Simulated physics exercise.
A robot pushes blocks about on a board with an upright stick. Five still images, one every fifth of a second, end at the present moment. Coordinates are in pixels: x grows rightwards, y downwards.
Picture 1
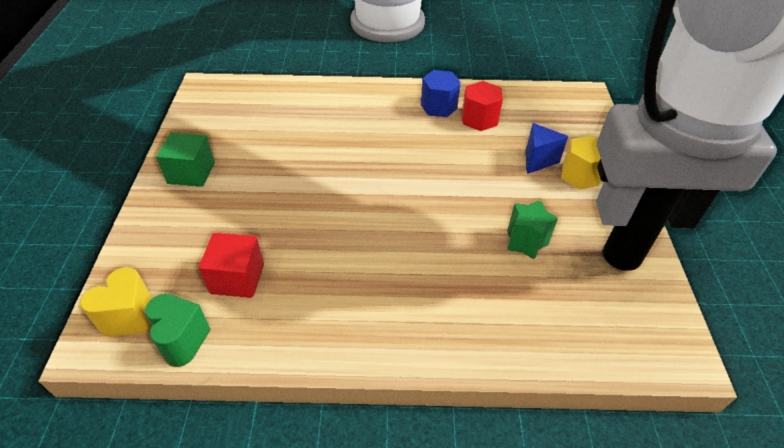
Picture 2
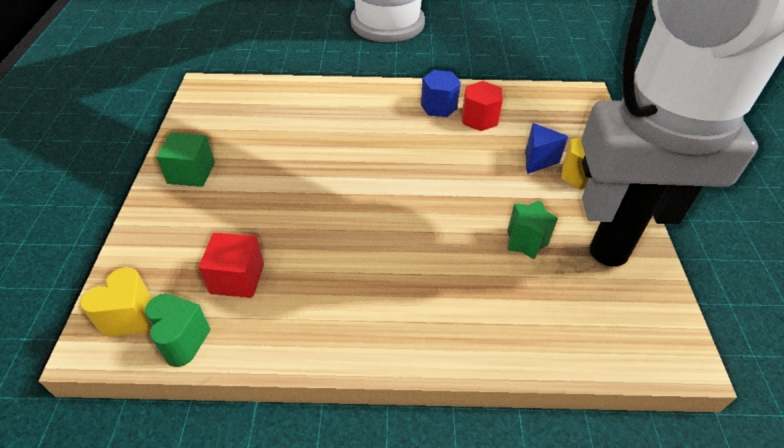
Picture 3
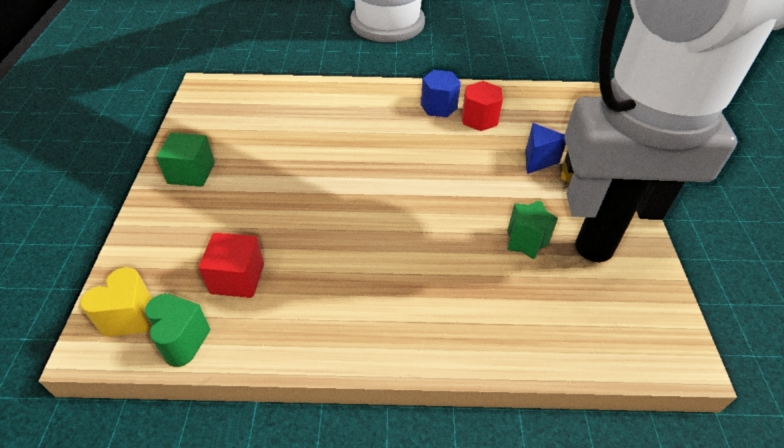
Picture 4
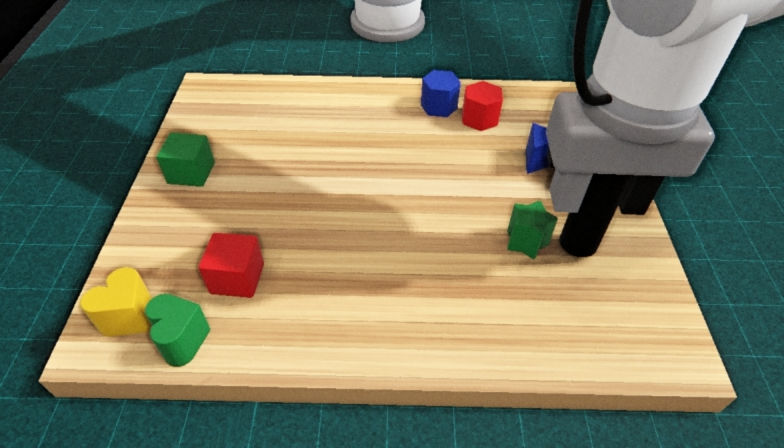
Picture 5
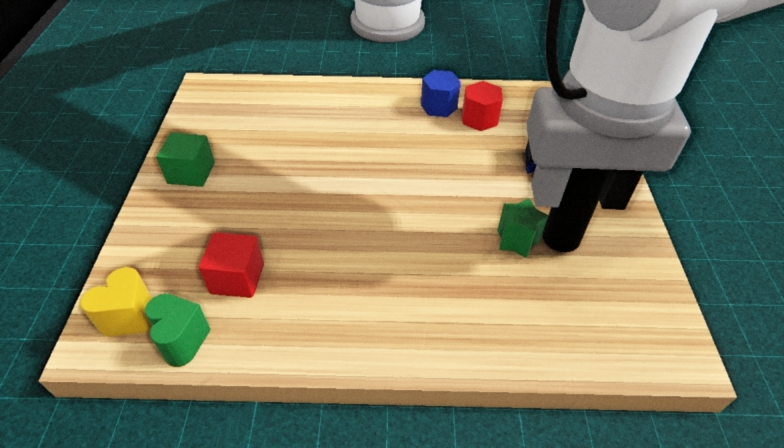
On a wooden board, a robot's black stick moves left and nudges a green star slightly.
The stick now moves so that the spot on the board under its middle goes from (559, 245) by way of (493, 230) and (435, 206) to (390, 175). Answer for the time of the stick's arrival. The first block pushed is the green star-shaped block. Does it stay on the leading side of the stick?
My answer is that the green star-shaped block has slipped off.
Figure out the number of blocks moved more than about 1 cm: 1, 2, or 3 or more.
It shifts a single block.
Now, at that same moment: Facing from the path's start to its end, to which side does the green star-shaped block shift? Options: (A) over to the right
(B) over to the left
Correct choice: B.
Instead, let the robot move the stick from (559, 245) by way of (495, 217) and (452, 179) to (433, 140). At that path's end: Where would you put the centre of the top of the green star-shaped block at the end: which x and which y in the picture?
Close to (480, 209).
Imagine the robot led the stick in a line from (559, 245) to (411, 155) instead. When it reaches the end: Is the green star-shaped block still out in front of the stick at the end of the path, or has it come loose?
Beside or behind, I predict.
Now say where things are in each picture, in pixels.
The first frame shows lower end of the stick (622, 256), tops of blocks, green star-shaped block (534, 215).
The second frame shows stick (609, 252), blocks as before.
The third frame shows stick (594, 248), blocks as before.
The fourth frame shows stick (578, 243), blocks as before.
The fifth frame shows stick (561, 238), green star-shaped block (525, 214).
What follows on the original path. One third of the way, stick (494, 223); green star-shaped block (466, 213), turned 60° anticlockwise.
Two thirds of the way, stick (435, 198); green star-shaped block (446, 213), turned 105° anticlockwise.
At the end, stick (390, 168); green star-shaped block (446, 213), turned 105° anticlockwise.
